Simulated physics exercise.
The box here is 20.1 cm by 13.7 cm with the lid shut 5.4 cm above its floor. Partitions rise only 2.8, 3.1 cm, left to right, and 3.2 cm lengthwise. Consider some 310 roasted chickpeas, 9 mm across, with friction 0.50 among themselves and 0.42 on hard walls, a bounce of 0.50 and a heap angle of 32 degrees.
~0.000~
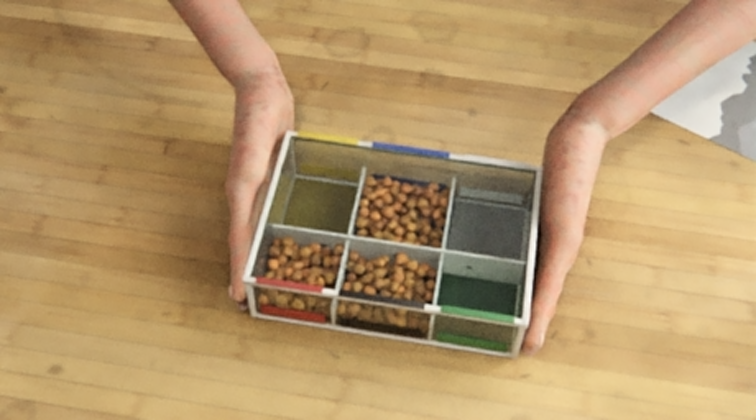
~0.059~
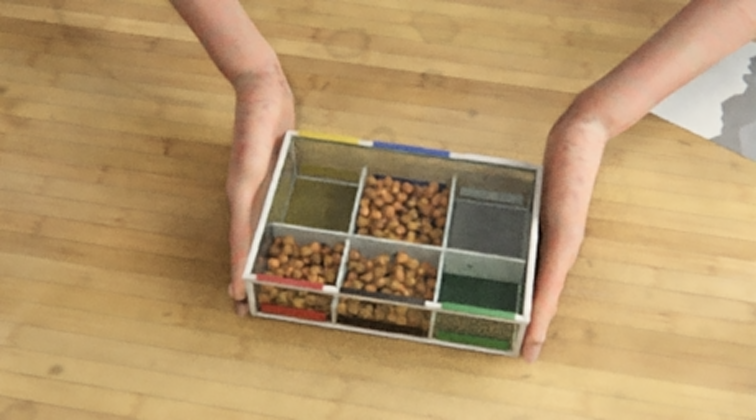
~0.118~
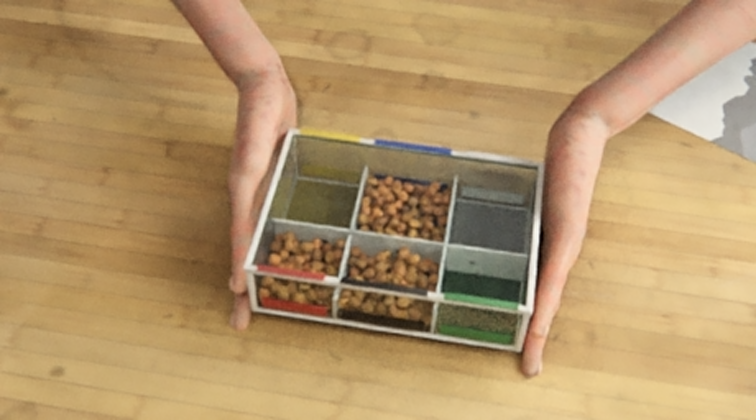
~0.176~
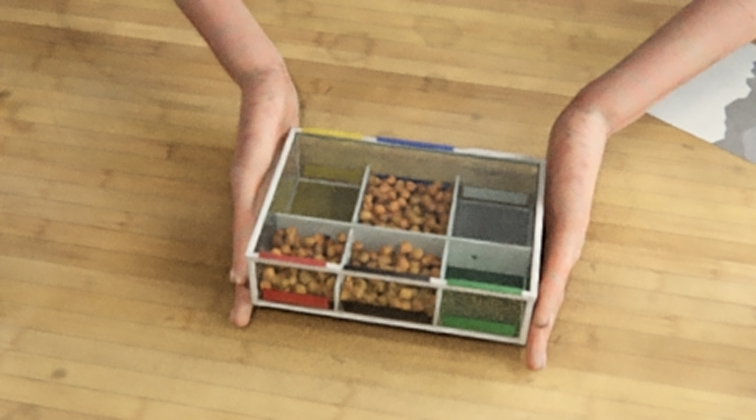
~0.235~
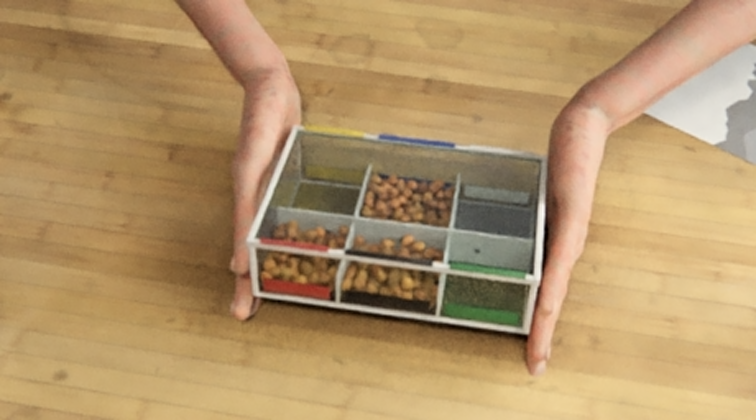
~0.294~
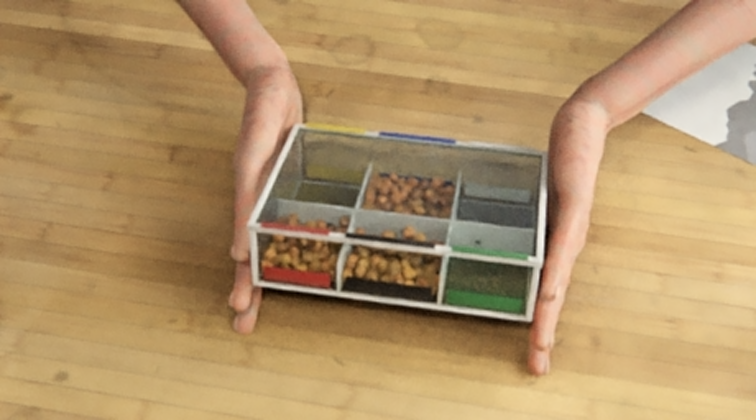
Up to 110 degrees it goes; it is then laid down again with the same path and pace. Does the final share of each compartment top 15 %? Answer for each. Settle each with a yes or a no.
For red compartment, no; for blue compartment, yes; for green compartment, no; for yellow compartment, yes; for white compartment, no; for black compartment, no.
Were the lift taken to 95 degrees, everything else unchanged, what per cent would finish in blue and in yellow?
With that change you'd see blue at 45 % and yellow at 25 %.
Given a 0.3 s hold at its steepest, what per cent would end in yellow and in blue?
Result - yellow: 40 %; blue: 55 %.
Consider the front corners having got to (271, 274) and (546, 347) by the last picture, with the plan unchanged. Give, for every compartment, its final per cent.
So it works out as red at 10 percent, blue at 5 percent, green at 45 percent, yellow at 0 percent, white at 5 percent and black at 35 percent.
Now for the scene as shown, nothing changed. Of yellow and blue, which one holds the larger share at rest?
Blue.
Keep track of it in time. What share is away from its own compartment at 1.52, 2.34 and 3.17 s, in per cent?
Sequence: 30 / 60 / 60.
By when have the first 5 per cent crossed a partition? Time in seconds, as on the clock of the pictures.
1.25 s or so.
Then, at 1.52 s, tilt 110 degrees; red 15 %, blue 50 %, yellow 20 %, black 15 %.
After 2.34 s, tilt 49 degrees; blue 60 %, yellow 35 %, white 5 %.
After 3.17 s, tilt 0 degrees; blue 55 %, yellow 40 %, white 5 %.
In the end, at 3.5 s, red 0 %, blue 55 %, green 0 %, yellow 40 %, white 5 %, black 0 %.
